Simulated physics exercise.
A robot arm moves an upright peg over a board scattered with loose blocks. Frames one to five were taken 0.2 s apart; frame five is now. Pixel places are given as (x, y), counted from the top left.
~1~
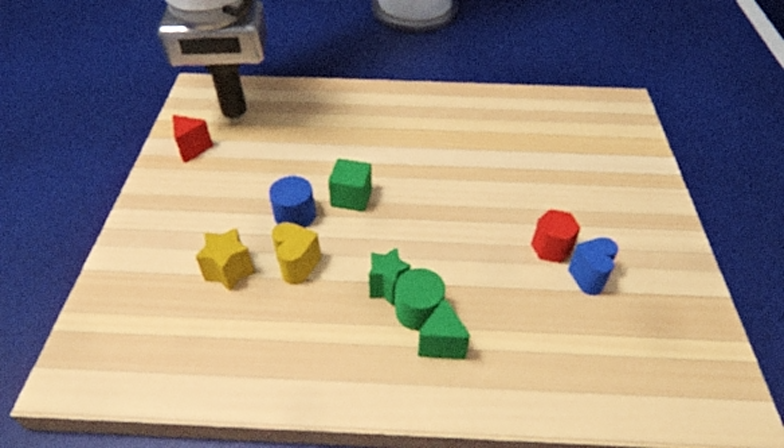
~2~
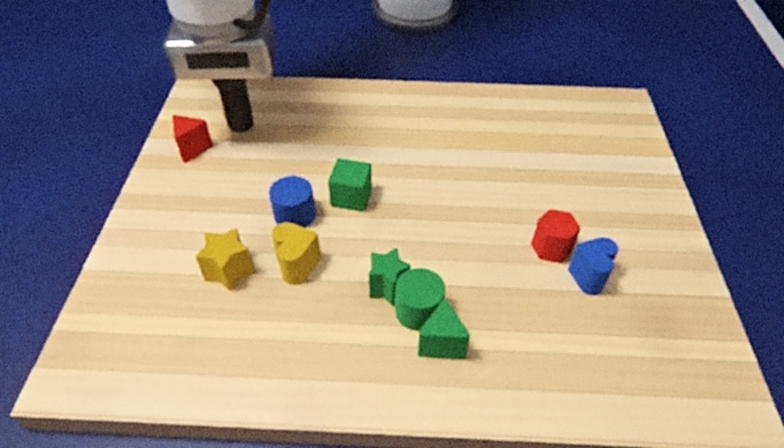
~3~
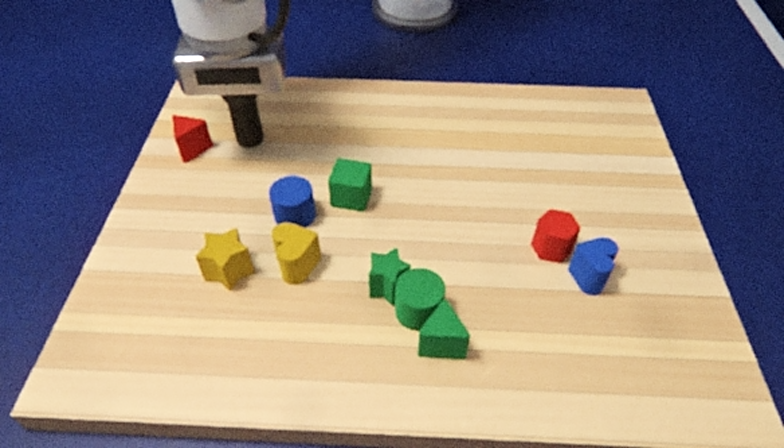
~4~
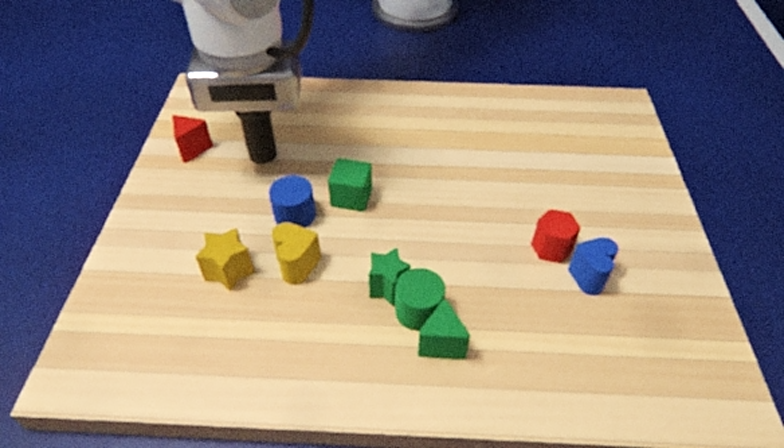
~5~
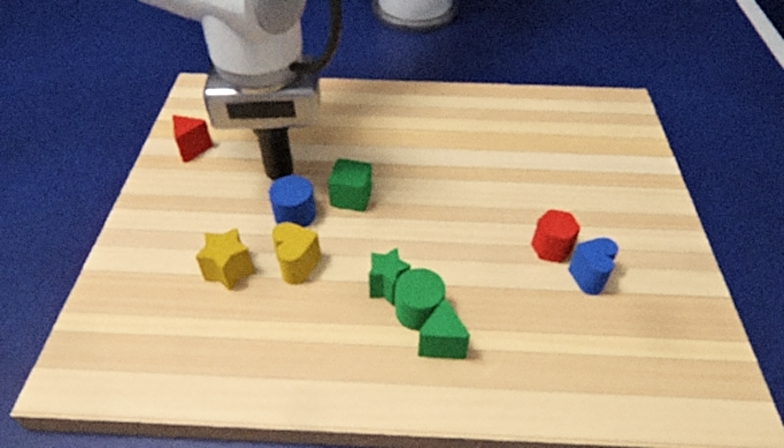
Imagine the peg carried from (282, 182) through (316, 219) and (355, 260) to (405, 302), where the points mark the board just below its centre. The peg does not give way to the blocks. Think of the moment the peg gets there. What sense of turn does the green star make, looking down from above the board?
From above, counter-clockwise.
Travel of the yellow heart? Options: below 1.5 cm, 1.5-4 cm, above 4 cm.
It will move between 1.5 and 4 cm.
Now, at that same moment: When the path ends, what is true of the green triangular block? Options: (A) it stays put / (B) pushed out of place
The answer is B.
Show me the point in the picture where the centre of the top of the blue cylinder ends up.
My prediction: (304, 238).
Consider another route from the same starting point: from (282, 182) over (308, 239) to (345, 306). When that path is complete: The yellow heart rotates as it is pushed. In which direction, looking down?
Short answer: Clockwise.
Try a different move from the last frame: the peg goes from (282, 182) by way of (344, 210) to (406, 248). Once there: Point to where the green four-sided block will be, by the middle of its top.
Its top middle will sit at (380, 174).
The first path, step by step. One third of the way, peg at (315, 209); blue cylinder at (297, 221); yellow heart at (286, 253), turned 20° anticlockwise.
Two thirds of the way, peg at (355, 250); blue cylinder at (304, 238); yellow heart at (276, 268).
At the end, peg at (406, 293); blue cylinder at (304, 238); yellow heart at (276, 268); green star at (438, 298), turned 20° anticlockwise; green cylinder at (480, 311); green triangular block at (471, 347), turned 65° clockwise.
